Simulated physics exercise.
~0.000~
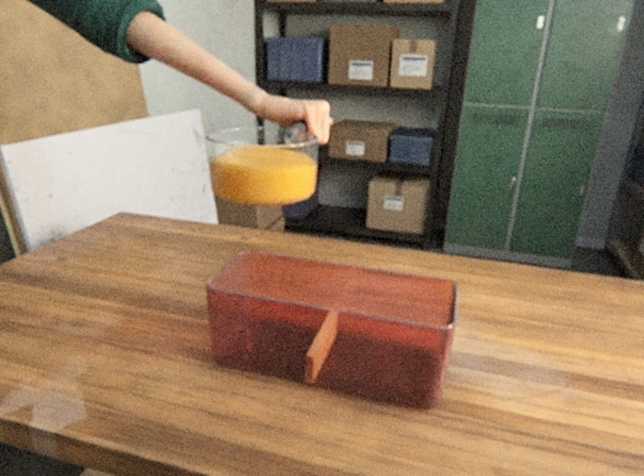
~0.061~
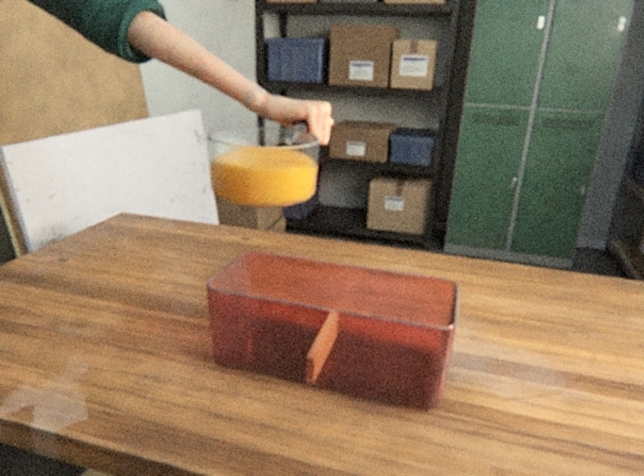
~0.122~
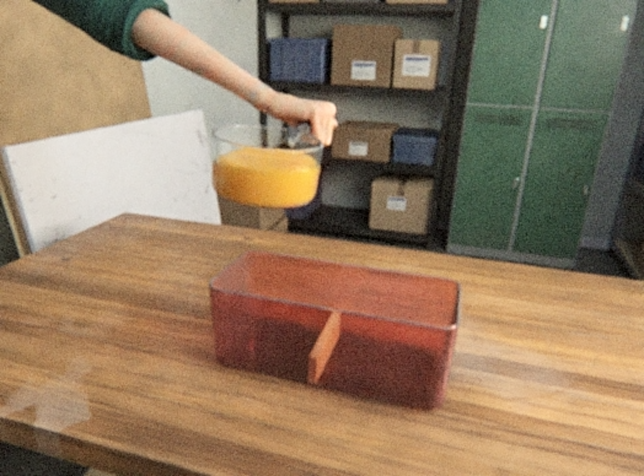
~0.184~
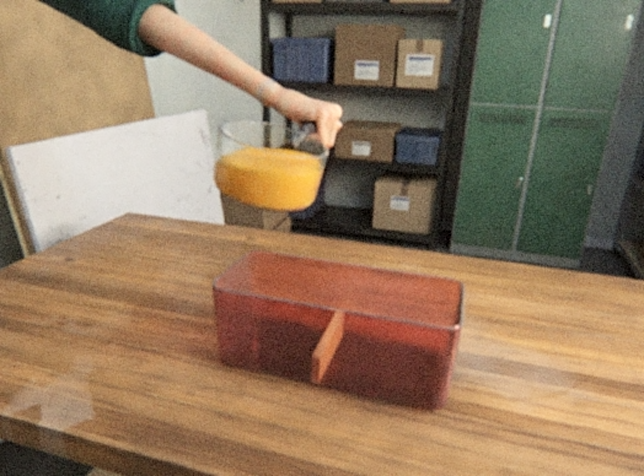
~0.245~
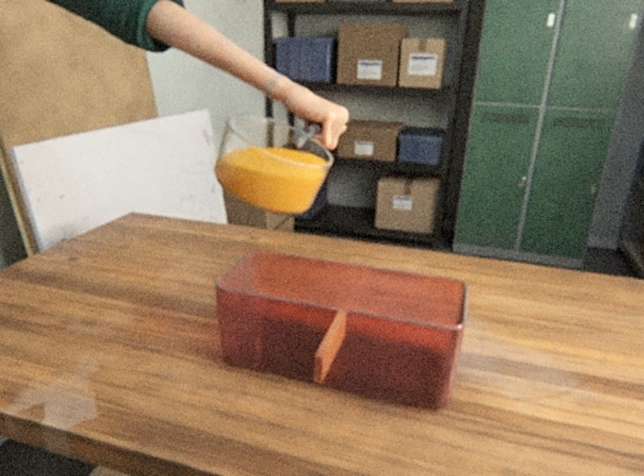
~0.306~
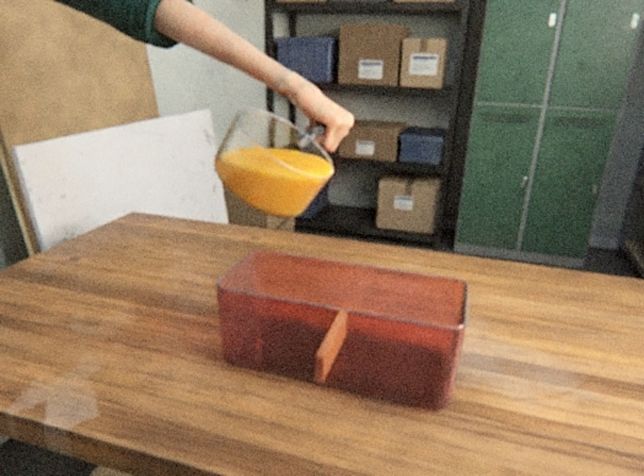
A hand holds a glass pot of orange juice above a long, reddish, see-through basin on a wooden table, keeping it nearly level at first. The hand then tilts the pot steadily rightwards, its right rim dipping while the juice shifts inside, and the basin stays still below.
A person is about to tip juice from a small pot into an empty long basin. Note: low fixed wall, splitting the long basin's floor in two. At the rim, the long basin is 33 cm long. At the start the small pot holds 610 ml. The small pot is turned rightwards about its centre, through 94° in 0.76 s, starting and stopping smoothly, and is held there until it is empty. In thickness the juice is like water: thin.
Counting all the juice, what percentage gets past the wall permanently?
The share past the wall is about 89 per cent.
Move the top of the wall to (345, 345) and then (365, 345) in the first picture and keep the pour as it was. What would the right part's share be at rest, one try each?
Respectively close to 60 and 25 %.
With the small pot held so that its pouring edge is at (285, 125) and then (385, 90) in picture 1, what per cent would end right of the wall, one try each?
The first try gives around 55 percent, the second around 75 percent.
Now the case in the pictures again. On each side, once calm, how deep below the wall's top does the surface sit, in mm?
Left: Roughly 38 mm; right: Roughly 16 mm.
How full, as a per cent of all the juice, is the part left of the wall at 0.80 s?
About 5 percent.
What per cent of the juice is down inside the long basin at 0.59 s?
Close to 16 in a hundred.
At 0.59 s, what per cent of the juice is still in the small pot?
Roughly 42 per cent.
After 0.59 s the tilt is 83° and 41 per cent is still to pour, 0 is left of the wall and 17 right of it.
After 0.80 s the tilt is 94° and 13 per cent is still to pour, 5 is left of the wall and 70 right of it.
After 1.02 s the tilt is 94° and 4 per cent is still to pour, 6 is left of the wall and 86 right of it.
After 1.26 s the tilt is 94° and 1 per cent is still to pour, 8 is left of the wall and 90 right of it.
In the end 10 per cent lies left of the wall, 89 right of it and 0 outside.
